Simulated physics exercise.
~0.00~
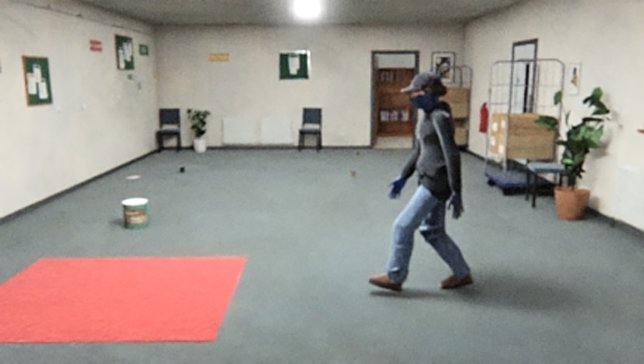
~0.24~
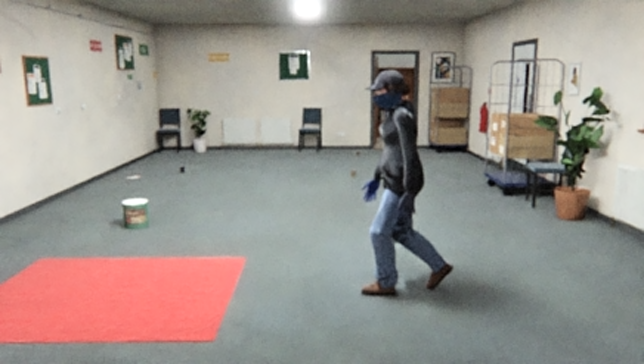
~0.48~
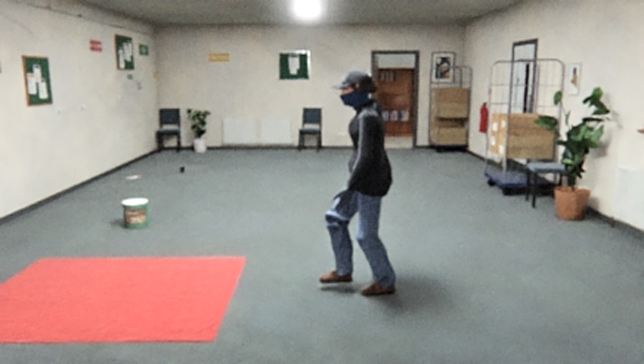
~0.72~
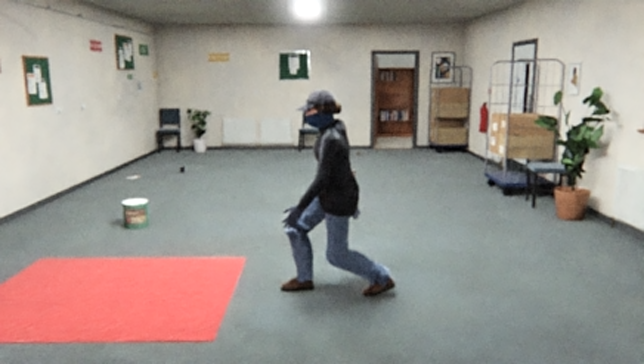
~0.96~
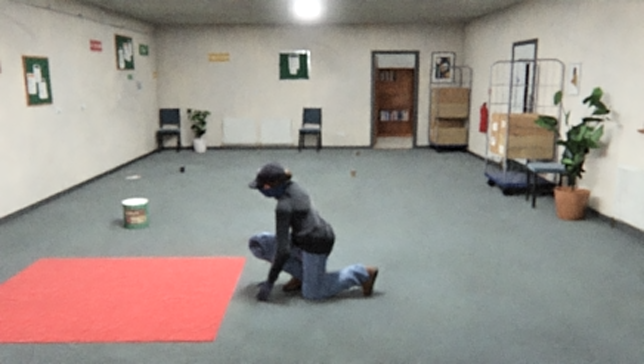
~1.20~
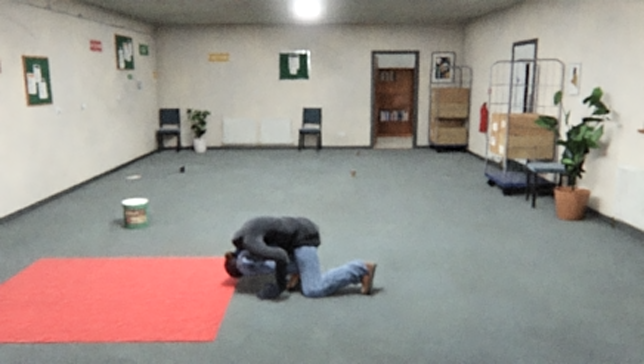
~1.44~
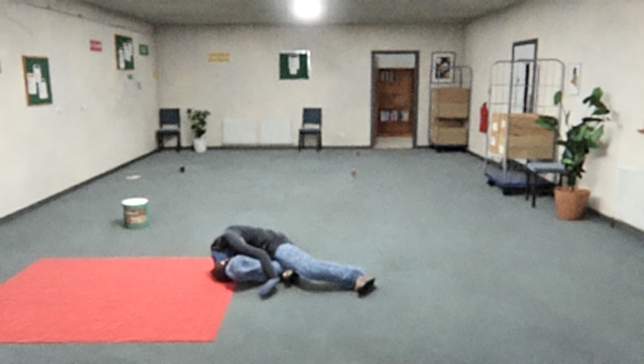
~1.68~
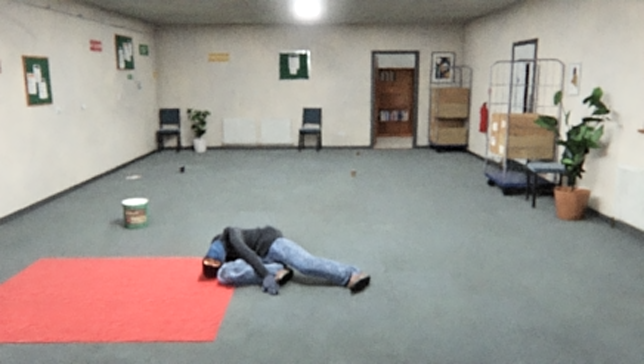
A person in a dark cap and face covering walked left across a grey-carpeted hall toward a red mat, sank to their knees, folded forward and slumped onto their side, ending curled up with their head over the mat's near edge.
